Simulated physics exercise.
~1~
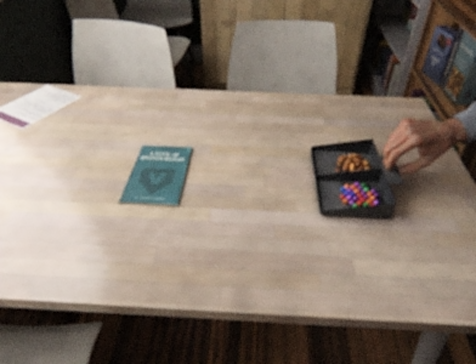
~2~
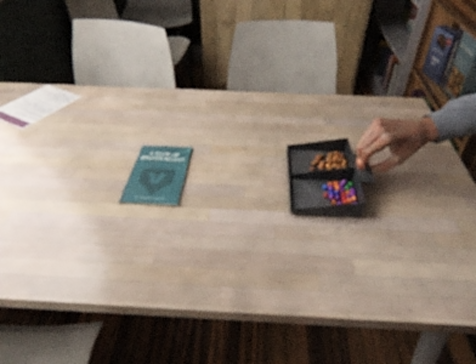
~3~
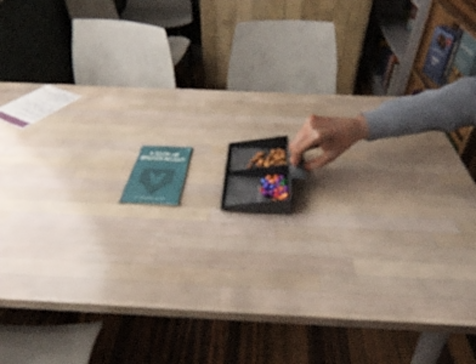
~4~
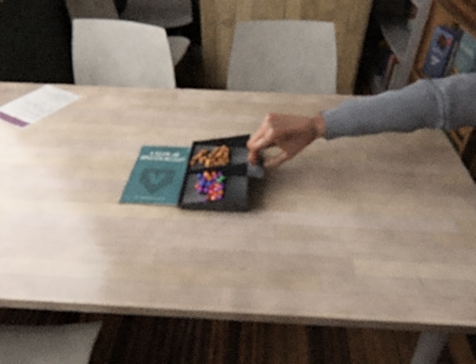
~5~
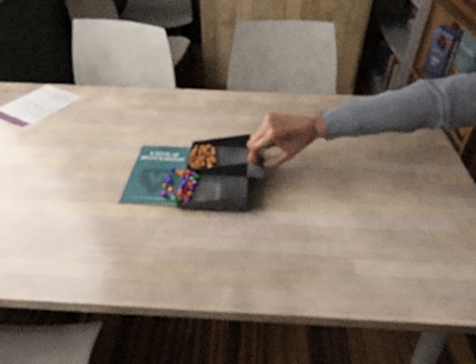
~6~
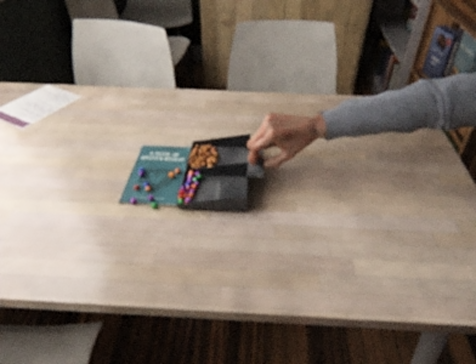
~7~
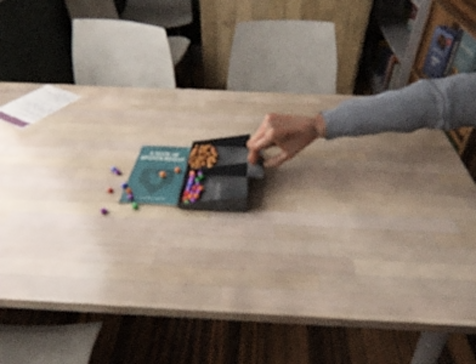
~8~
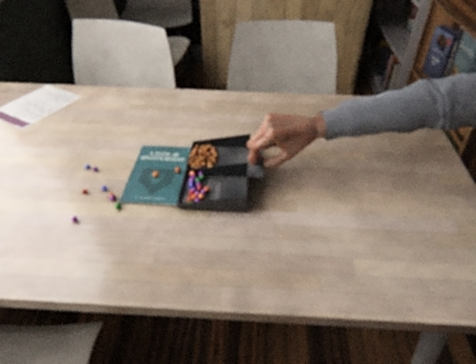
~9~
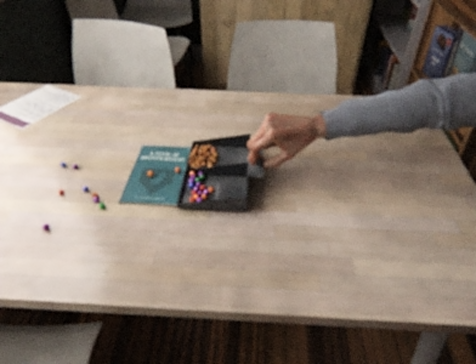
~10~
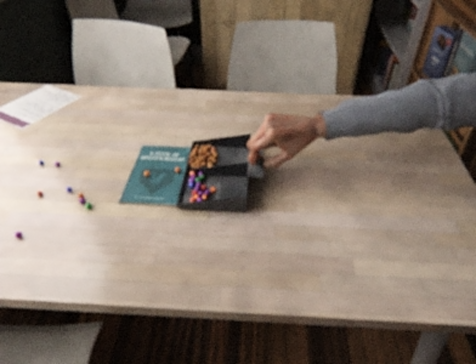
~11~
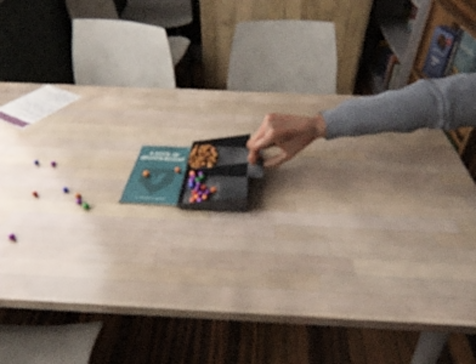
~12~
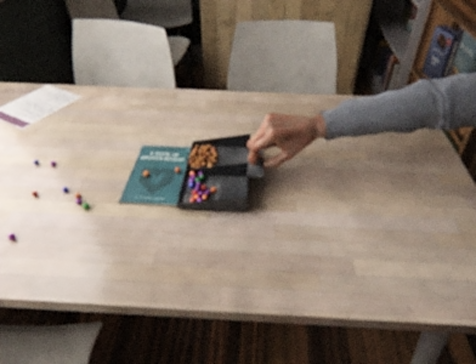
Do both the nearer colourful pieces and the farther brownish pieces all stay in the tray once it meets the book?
No, some of the nearer colourful pieces go over the front of the tray and come to rest out on the table and book. The farther brownish pieces remain inside.
